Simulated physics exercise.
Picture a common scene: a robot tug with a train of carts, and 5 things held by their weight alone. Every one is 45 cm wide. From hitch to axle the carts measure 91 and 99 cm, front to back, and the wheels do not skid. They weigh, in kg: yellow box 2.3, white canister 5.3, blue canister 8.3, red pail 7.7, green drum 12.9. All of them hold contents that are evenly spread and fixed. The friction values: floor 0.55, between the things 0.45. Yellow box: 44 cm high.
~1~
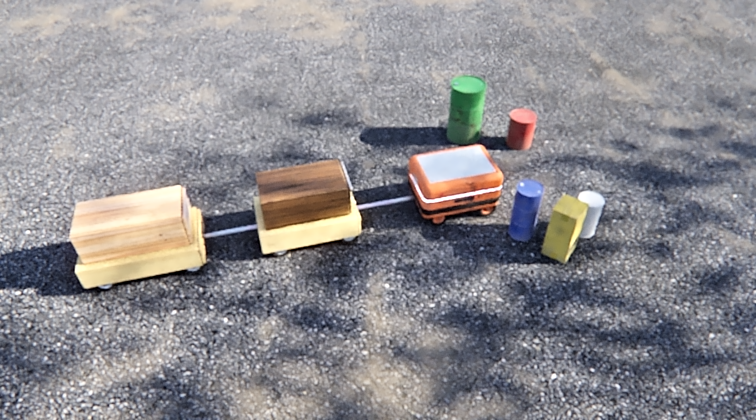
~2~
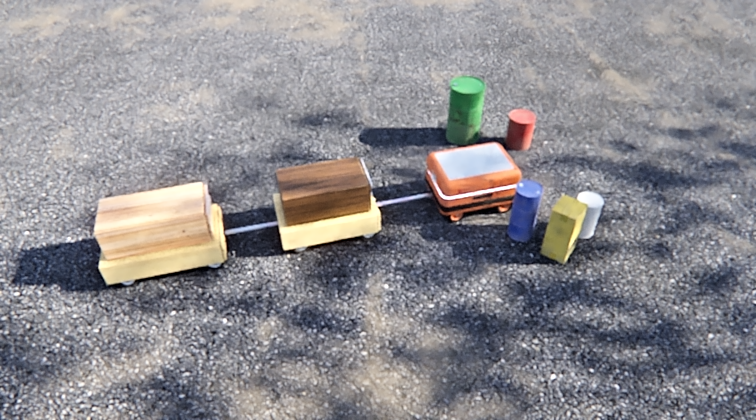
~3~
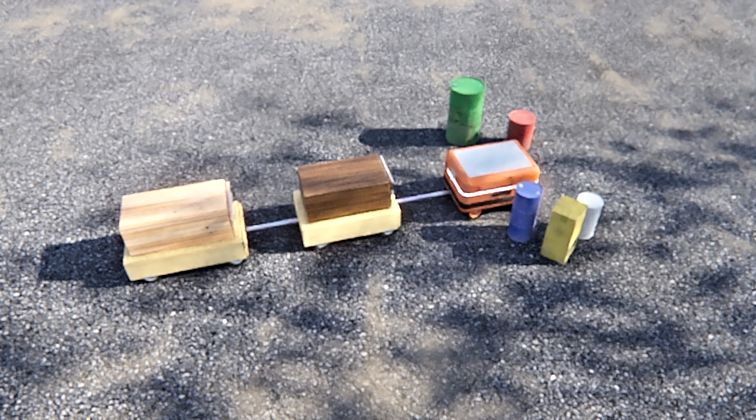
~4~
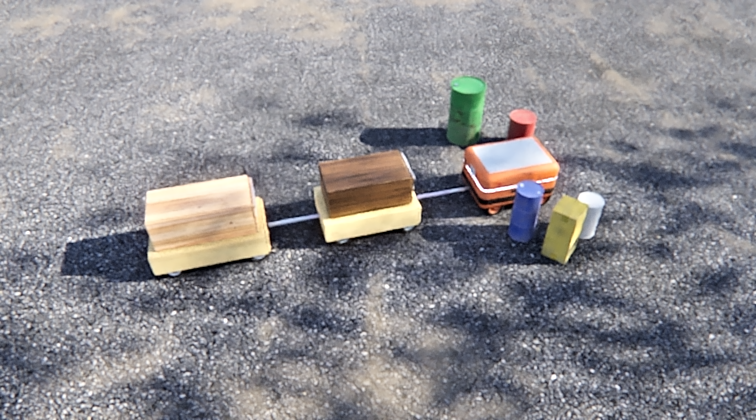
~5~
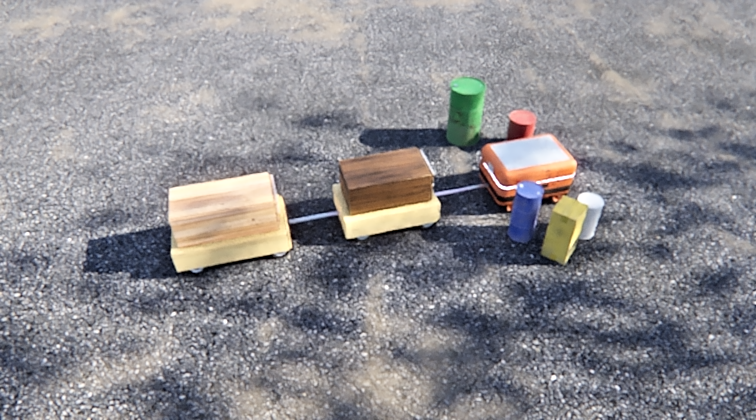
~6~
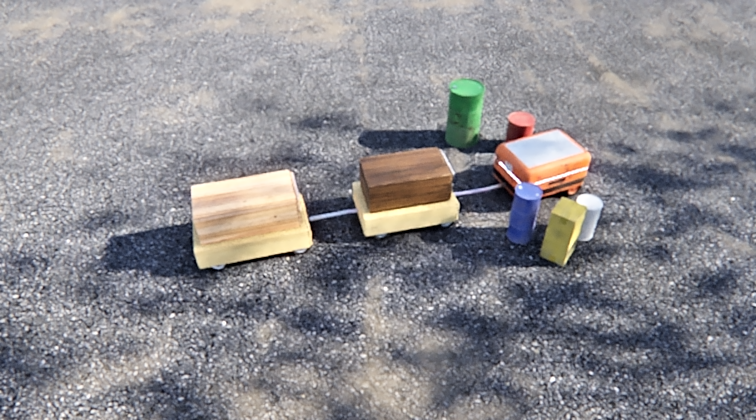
The clip opens on sunlit asphalt, where an orange tug with two wood-loaded carts stands left of several colored objects. The tug rolls steadily right, pulling the carts behind it, and passes behind the blue canister. By the end, it sits between the red pail and the blue canister.
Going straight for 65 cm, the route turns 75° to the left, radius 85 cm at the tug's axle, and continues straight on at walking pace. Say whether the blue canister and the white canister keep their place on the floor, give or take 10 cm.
Result: Most likely the blue canister winds up by its starting point. Most likely the white canister winds up by its starting point.
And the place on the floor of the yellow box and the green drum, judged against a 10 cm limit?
Here the yellow box is left in place, and the green drum is left in place.
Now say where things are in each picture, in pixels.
The first picture shows tug 0 cm along; blue canister (525, 211); white canister (587, 215).
The second picture shows tug 15 cm along; green drum (465, 111); yellow box (564, 230).
The third picture shows tug 31 cm along; red pail (520, 131); green drum (465, 112).
The fourth picture shows tug 46 cm along; yellow box (564, 230); red pail (521, 130).
The fifth picture shows tug 62 cm along; green drum (465, 112); yellow box (564, 230).
The sixth picture shows tug 77 cm along; blue canister (524, 214); white canister (585, 218).
Then, 1.20 s on from there, tug 169 cm along.
Then, 2.60 s on from there, tug 277 cm along; red pail moved 50 cm.
Then, 4.20 s on from there, tug 400 cm along; red pail moved 87 cm; green drum moved 5 cm.
In the end, not toppled but over 10 cm from the start, red pail; the other 4 under 10 cm from the start. At the end, from the last picture's camera, blue canister near (524, 214), white canister near (585, 218).
